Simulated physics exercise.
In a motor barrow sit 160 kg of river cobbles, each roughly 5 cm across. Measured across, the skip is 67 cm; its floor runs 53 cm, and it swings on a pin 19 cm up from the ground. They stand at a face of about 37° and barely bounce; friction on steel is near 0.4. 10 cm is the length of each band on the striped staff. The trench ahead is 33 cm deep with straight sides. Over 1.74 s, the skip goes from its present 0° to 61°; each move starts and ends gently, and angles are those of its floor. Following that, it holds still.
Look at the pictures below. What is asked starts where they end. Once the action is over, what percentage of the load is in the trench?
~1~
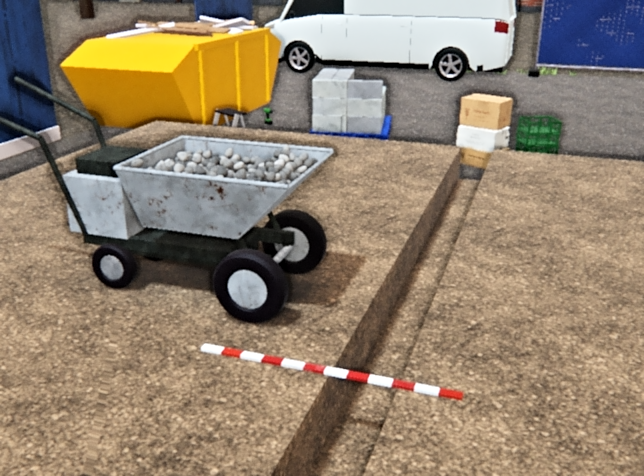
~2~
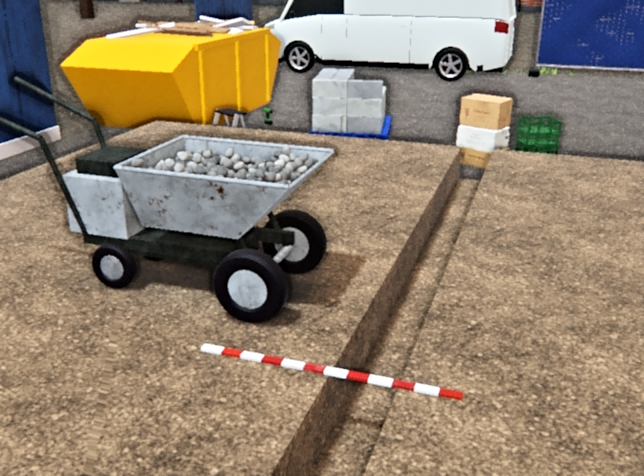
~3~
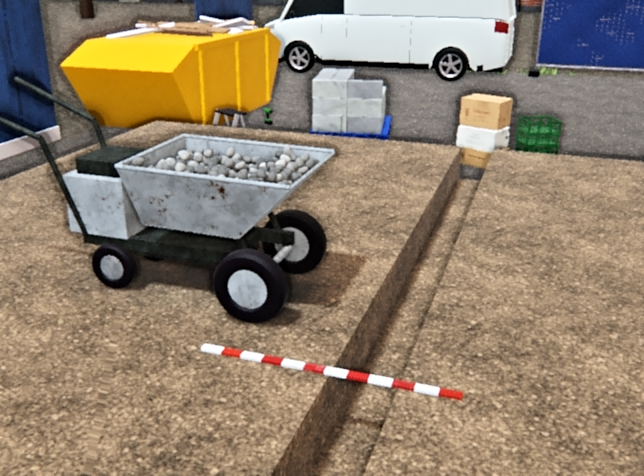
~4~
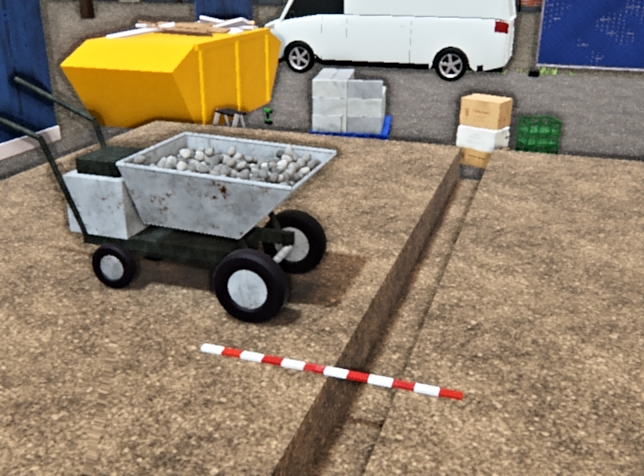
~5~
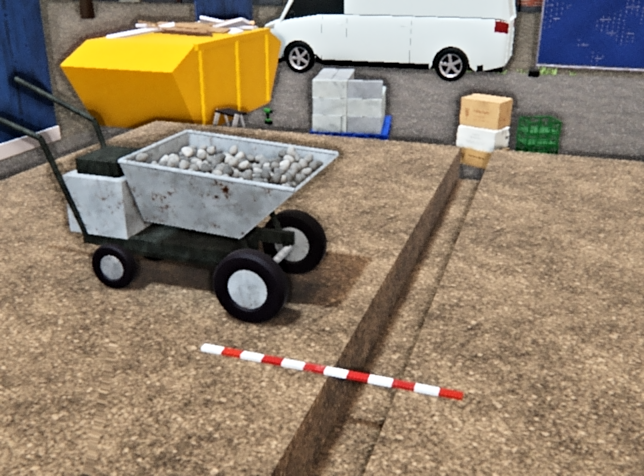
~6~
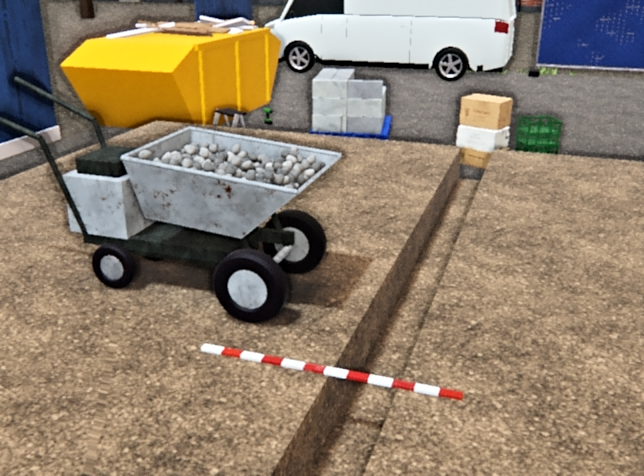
About 75 in every hundred.
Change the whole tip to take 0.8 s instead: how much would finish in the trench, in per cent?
Trench share: Approx. 60%.
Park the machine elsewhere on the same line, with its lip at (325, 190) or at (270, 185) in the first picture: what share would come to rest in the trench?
That gives roughly 40 per cent and roughly 90 per cent.
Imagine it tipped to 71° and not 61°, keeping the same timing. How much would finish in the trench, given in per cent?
With that change, near 70 per cent.
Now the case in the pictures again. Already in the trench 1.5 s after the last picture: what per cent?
Close to 25 per cent has got there by then.
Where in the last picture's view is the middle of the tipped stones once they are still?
Somewhere around (408, 346) in the last picture.
Then, 1.0 s after the last picture the floor is at 51°, 100 % in the skip; the foremost stones are at (371, 246).
Then, 1.5 s after the last picture the floor is at 61°, 68 % in the skip, 24 % in the trench, 8 % past the trench; the foremost stones are at (472, 328).
Then, 1.9 s after the last picture the floor is at 61°, 39 % in the skip, 38 % in the trench, 23 % past the trench; the foremost stones are at (542, 337).
Then, 3.8 s after the last picture the floor is at 61°, 0 % in the skip, 75 % in the trench, 25 % past the trench; the foremost stones are at (583, 336).
